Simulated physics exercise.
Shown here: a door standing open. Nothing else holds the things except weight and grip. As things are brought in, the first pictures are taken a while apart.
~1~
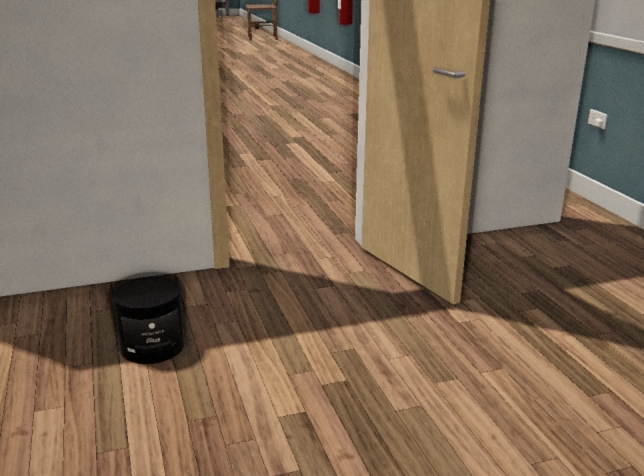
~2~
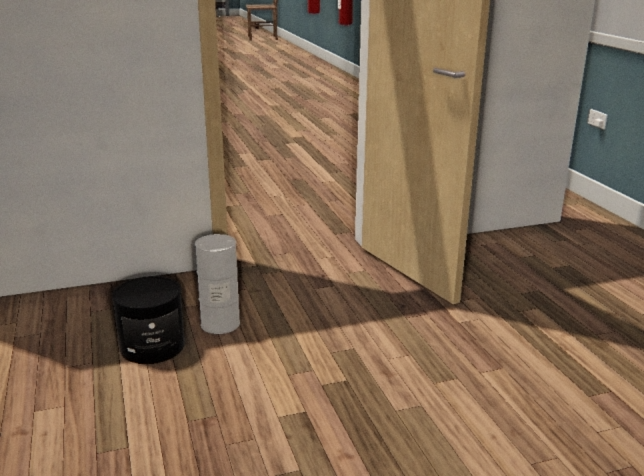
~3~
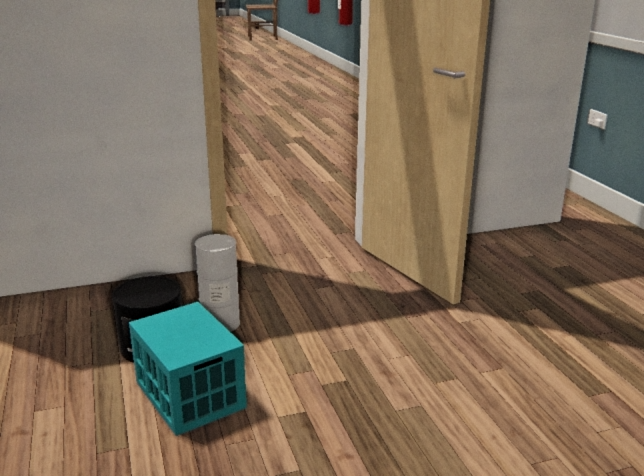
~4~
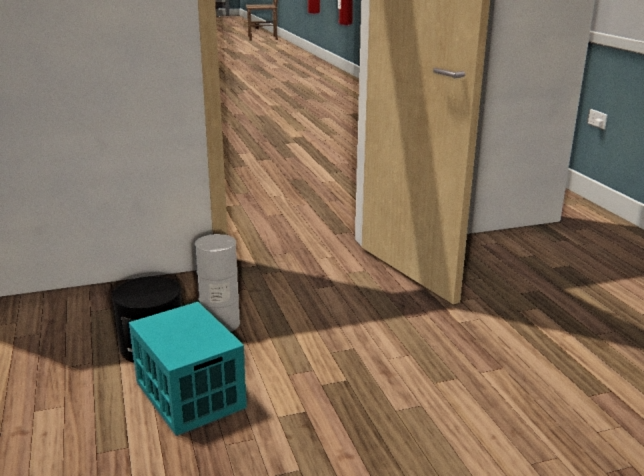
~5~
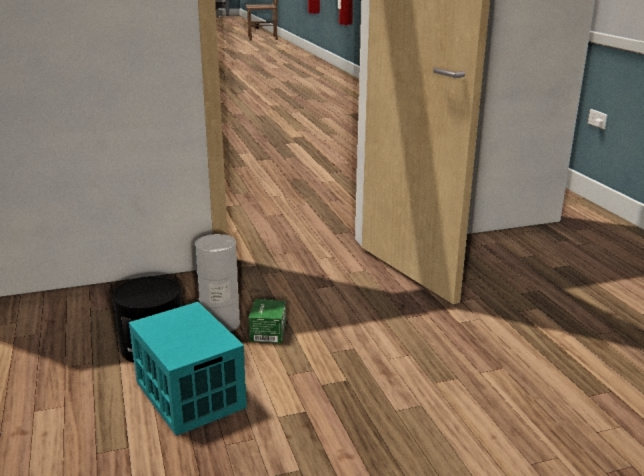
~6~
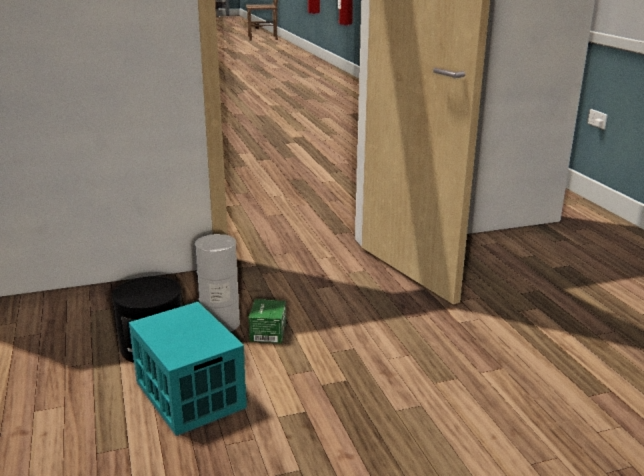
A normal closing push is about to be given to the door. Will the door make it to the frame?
It finishes its swing.
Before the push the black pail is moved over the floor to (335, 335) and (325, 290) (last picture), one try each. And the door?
In order, the door swings completely to, then is hindered.
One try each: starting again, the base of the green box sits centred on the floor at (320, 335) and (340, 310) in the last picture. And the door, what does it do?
So the first time it completes its arc, and the second time it is halted early.
Then, 1.00 s later than the last frame, door 72° open.
Then, 1.80 s later than the last frame, door 33° open.
When it is over, door 0° open; all 4 as before. End places, in pixels of the last picture, green box near (268, 321).
